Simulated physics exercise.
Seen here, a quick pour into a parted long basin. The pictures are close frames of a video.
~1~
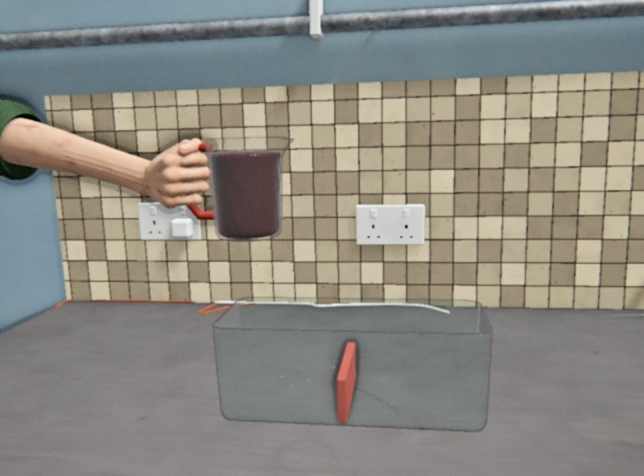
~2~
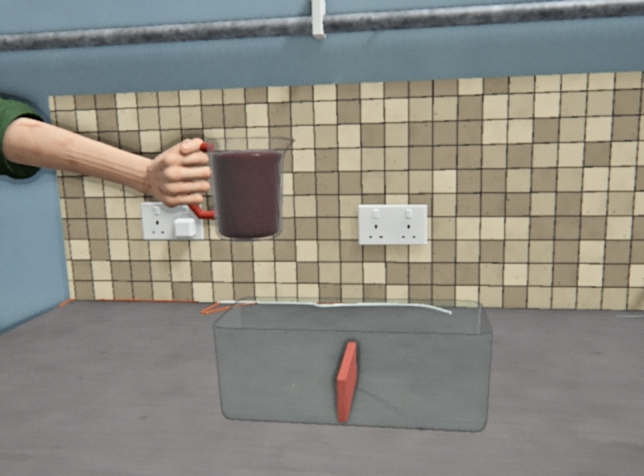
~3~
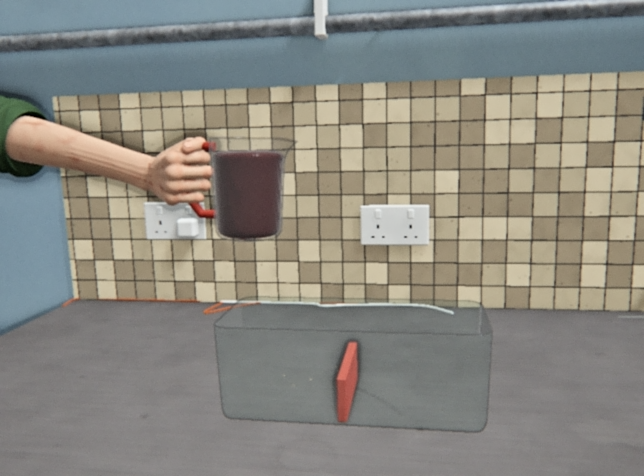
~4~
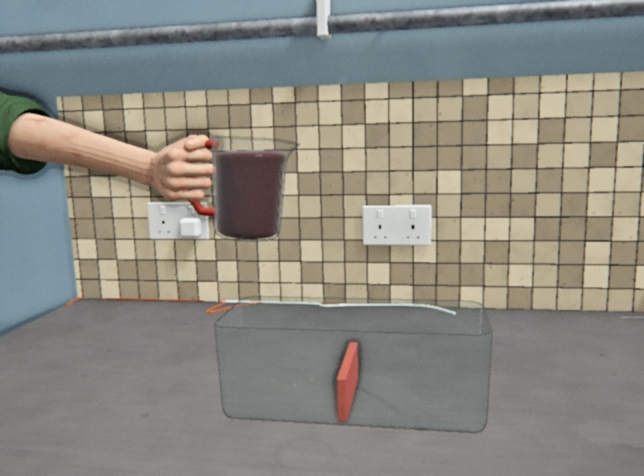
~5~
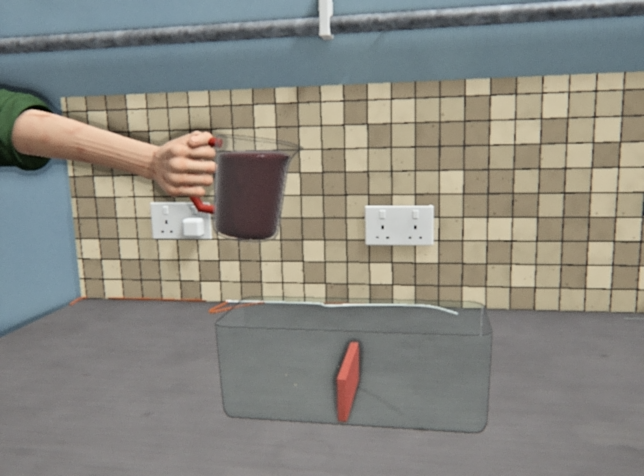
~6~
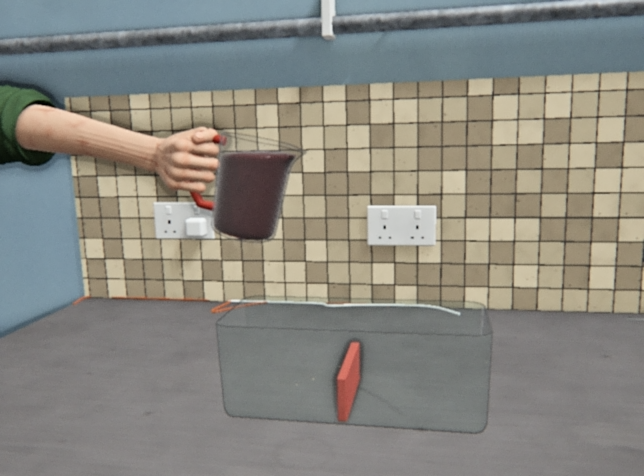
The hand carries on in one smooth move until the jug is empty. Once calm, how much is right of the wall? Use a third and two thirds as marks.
In the end over two thirds is right of the wall.
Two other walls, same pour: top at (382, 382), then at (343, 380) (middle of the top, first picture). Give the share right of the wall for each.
The first gives 25 %, the second 85 %.
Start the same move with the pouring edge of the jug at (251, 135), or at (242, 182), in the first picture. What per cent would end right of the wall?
Near 5 % and 0 %.
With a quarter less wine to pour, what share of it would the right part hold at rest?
Some 85 per cent.
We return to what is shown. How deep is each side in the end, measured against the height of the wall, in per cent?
Near 10 on the left, 40 on the right.
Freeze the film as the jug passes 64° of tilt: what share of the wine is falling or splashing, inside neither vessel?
Roughly 15 in a hundred.
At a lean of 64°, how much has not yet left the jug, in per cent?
Some 85 per cent.
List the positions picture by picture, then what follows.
In the first frame, it leans 0°; its right rim is at (294, 138); the wine meets the walls at (213, 154) and (282, 153); the long basin's rim runs from (226, 313) to (486, 317); the wall's top is at (347, 361).
In the second frame, it leans 1°; its right rim is at (295, 139); the wine meets the walls at (214, 153) and (283, 152).
In the third frame, it leans 2°; its right rim is at (297, 140); the wine meets the walls at (217, 153) and (284, 153).
In the fourth frame, it leans 5°; its right rim is at (300, 143); the wine meets the walls at (219, 154) and (286, 154).
In the fifth frame, it leans 9°; its right rim is at (303, 147); the wine meets the walls at (222, 154) and (291, 154).
In the sixth frame, it leans 13°; its right rim is at (307, 152); the wine meets the walls at (224, 156) and (296, 154).
A moment on, the jug is tipped part way and 83 per cent is still to pour, 0 is left of the wall and 3 right of it.
Next, the jug is tipped on its side and 38 per cent is still to pour, 1 is left of the wall and 39 right of it.
Then the jug is tipped on its side and 6 per cent is still to pour, 4 is left of the wall and 83 right of it.
Later the jug is tipped on its side and 0 per cent is still to pour, 10 is left of the wall and 88 right of it.
At rest 10 per cent lies left of the wall, 88 right of it and 1 outside.
